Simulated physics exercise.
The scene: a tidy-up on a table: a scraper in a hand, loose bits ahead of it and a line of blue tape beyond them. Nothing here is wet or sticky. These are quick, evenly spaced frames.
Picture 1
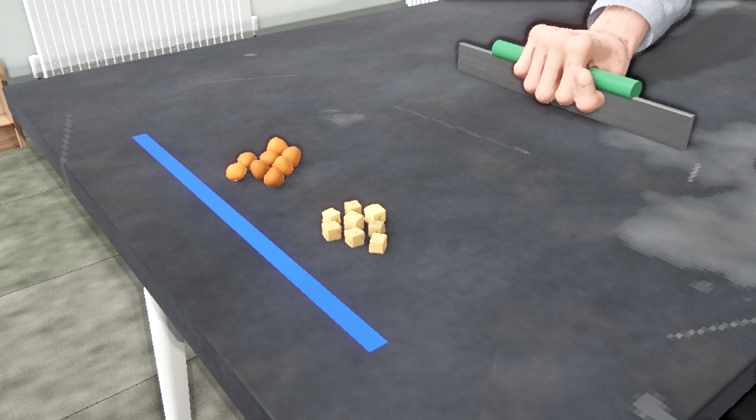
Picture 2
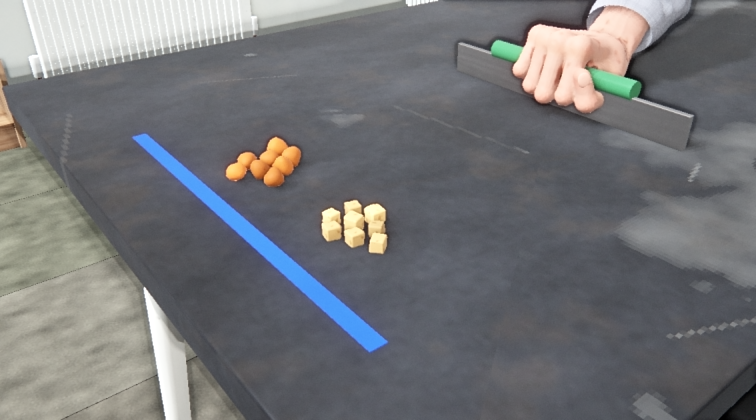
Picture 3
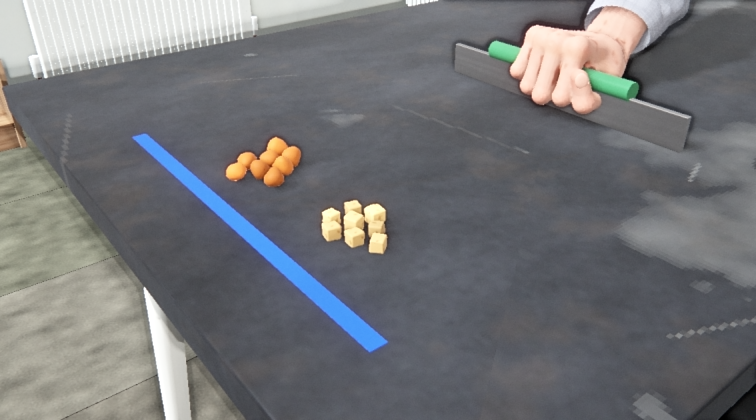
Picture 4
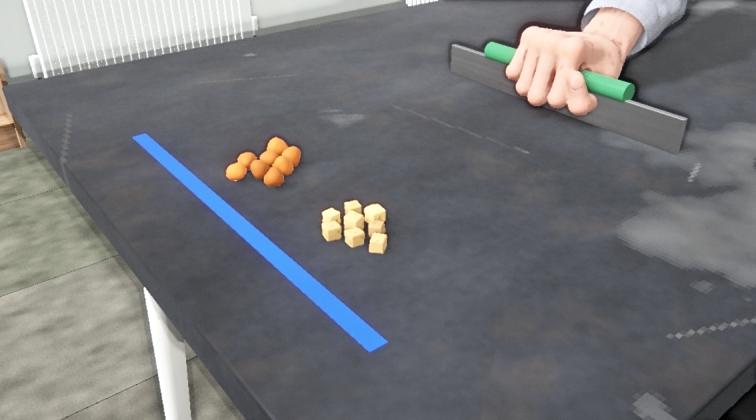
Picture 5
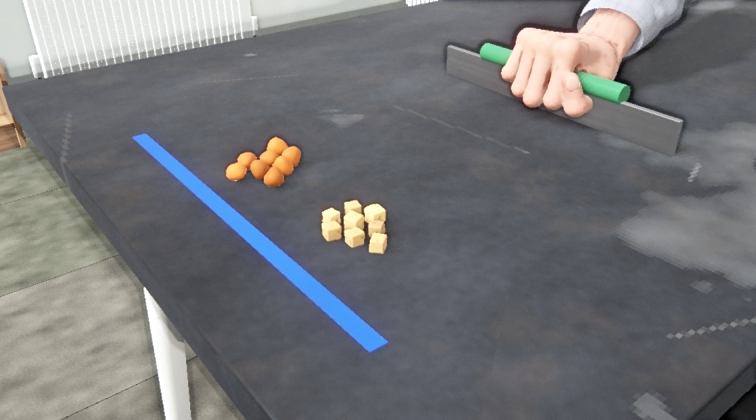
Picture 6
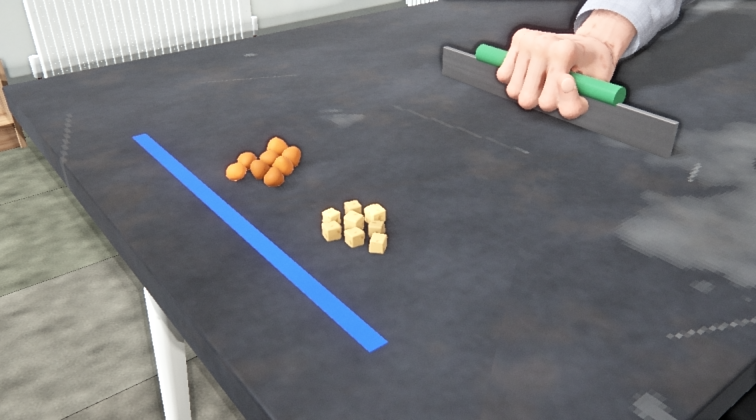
The footage shows a hand gripping a scraper by its green handle on a dark table and easing it slightly leftward, while a pile of orange-brown pieces and a pile of pale cubes lie still near blue tape.
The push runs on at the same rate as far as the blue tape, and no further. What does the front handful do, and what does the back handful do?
Here the front handful keeps clear of the drop, and the back handful keeps clear of the drop.
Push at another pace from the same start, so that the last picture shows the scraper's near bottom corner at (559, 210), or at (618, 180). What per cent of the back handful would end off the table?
The first gives 100 %, the second 100 %.
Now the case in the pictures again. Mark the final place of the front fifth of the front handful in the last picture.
Around (243, 267).
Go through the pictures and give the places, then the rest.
Scraper at (668, 124), at rest; blue tape at (147, 143), about a palm's width from the edge; edge at (137, 255); front handful at (354, 222), a few small wooden cubes; back handful at (270, 159), a few coated peanuts, in the first frame.
Scraper at (667, 125); back handful at (270, 159), in the second frame.
Scraper at (664, 126); front handful at (354, 222), in the third frame.
Scraper at (660, 128); back handful at (270, 159), in the fourth frame.
Scraper at (656, 130); front handful at (354, 222), in the fifth frame.
Scraper at (652, 132); blue tape at (147, 143); edge at (137, 255); front handful at (354, 222); back handful at (270, 159), in the sixth frame.
Then, 1.57 s past the last view, scraper still moving, near (406, 123); front handful all on the table, its front near (332, 231); back handful all on the table, its front near (237, 172).
Then, 3.16 s past the last view, scraper stopped at the blue tape; front handful all on the table, its front near (223, 273); back handful all on the table, its front near (159, 193).
Then, 3.44 s past the last view, scraper stopped at the blue tape; front handful all on the table, its front near (223, 273); back handful all on the table, its front near (157, 194).
Finally, scraper stopped at the blue tape; front handful all on the table, its front near (223, 273); back handful all on the table, its front near (157, 194).
